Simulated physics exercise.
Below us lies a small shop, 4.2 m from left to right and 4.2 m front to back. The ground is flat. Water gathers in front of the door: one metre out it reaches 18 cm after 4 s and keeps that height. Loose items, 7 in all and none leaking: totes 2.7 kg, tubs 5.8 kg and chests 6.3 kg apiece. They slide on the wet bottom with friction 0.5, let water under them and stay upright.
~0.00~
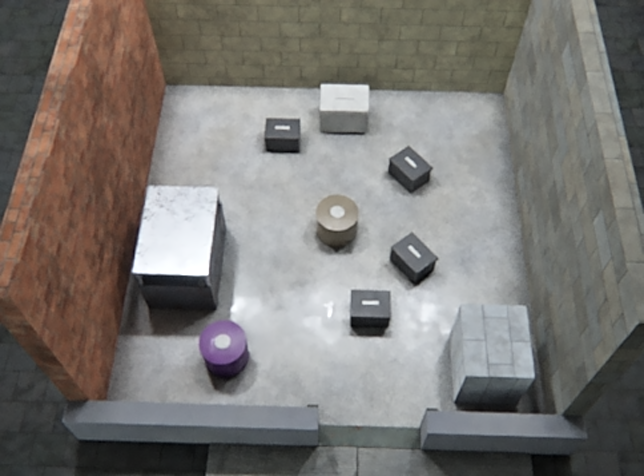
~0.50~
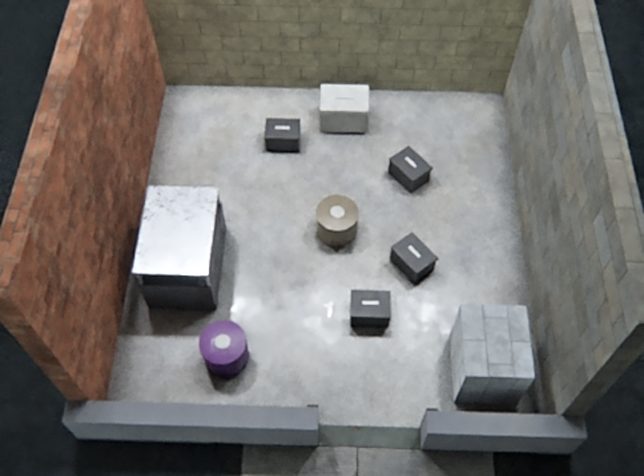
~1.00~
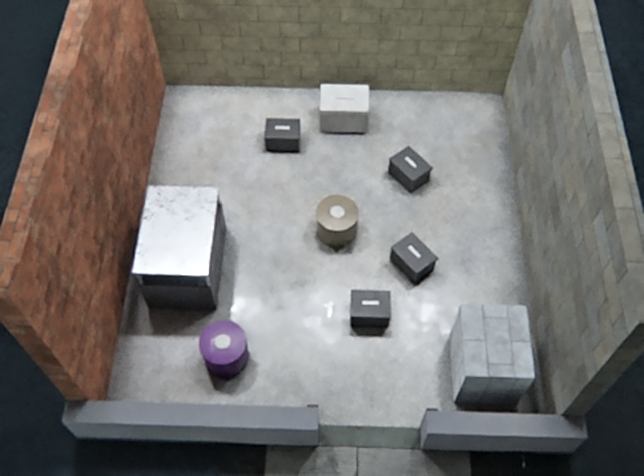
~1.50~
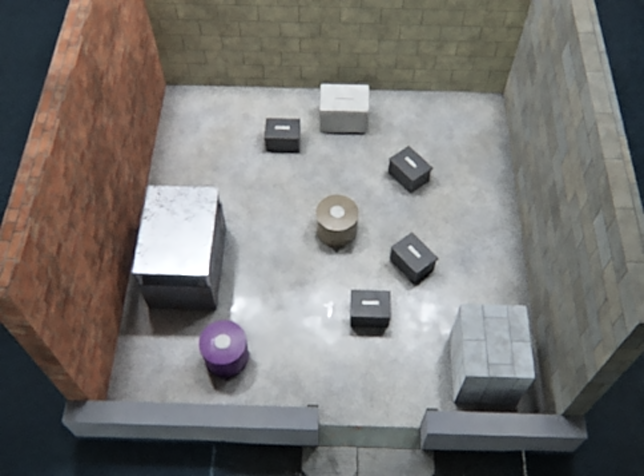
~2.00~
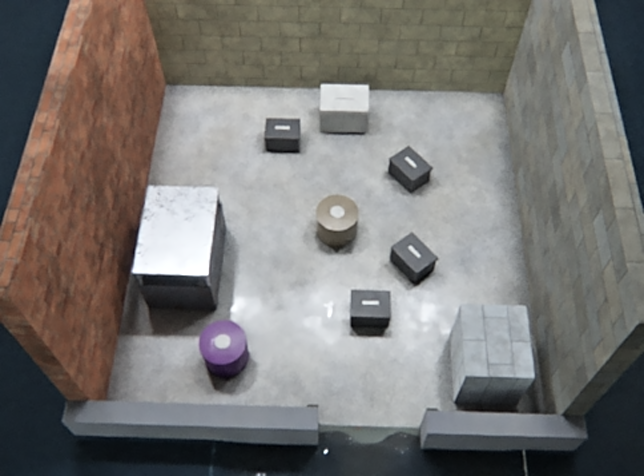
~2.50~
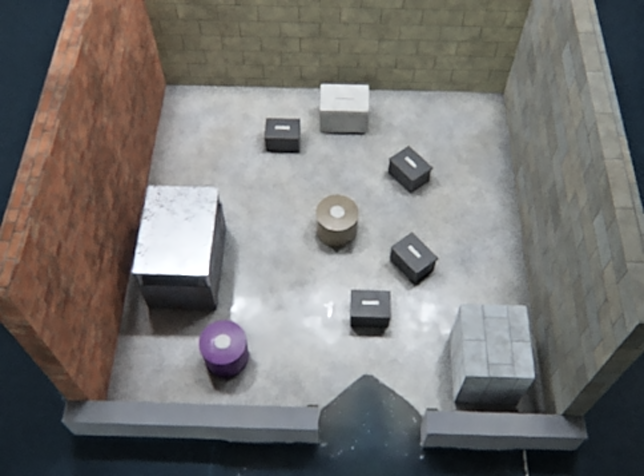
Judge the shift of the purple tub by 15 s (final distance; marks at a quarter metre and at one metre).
Purple tub barely shifts.
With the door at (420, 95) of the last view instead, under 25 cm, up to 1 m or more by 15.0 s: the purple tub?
In that case the purple tub slides a little.
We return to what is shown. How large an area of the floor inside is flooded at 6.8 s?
About 13 m2.
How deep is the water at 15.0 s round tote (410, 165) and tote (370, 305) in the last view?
Roughly 11 and 10 cm.
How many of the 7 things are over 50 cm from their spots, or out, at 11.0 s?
By then 6.
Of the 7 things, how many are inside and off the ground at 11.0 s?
I count 6.
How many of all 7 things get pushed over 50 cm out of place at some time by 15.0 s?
6 of them.
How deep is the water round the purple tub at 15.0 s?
Roughly 3 cm.
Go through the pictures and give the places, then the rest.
The purple tub at (223, 342), on the bottom; water covers 0.0 m2; 0 of 7 have shifted, in the first frame.
The purple tub at (223, 342) rests on the ground; 0.0 m2 under water; 0 of 7 have shifted, in the second frame.
The purple tub at (223, 342) rests on the ground; water covers 0.0 m2; 0 of 7 have shifted, in the third frame.
The purple tub at (223, 342), on the bottom; 0.0 m2 under water; 0 of 7 have shifted, in the fourth frame.
The purple tub at (223, 342) rests on the ground; water covers 0.0 m2; 0 of 7 have shifted, in the fifth frame.
The purple tub at (223, 342) rests on the ground; 0.3 m2 under water; 0 of 7 have shifted, in the sixth frame.
After 3.5 s the purple tub is near (223, 342), 0.0 m from its start, aground; 0 afloat.
After 6.8 s the purple tub is near (223, 342), 0.0 m from its start, aground; 2 afloat.
After 11.0 s the purple tub is near (223, 342), 0.0 m from its start, aground; 6 afloat.
After 15.0 s the purple tub is near (225, 343), 0.0 m from its start, aground; 6 afloat.
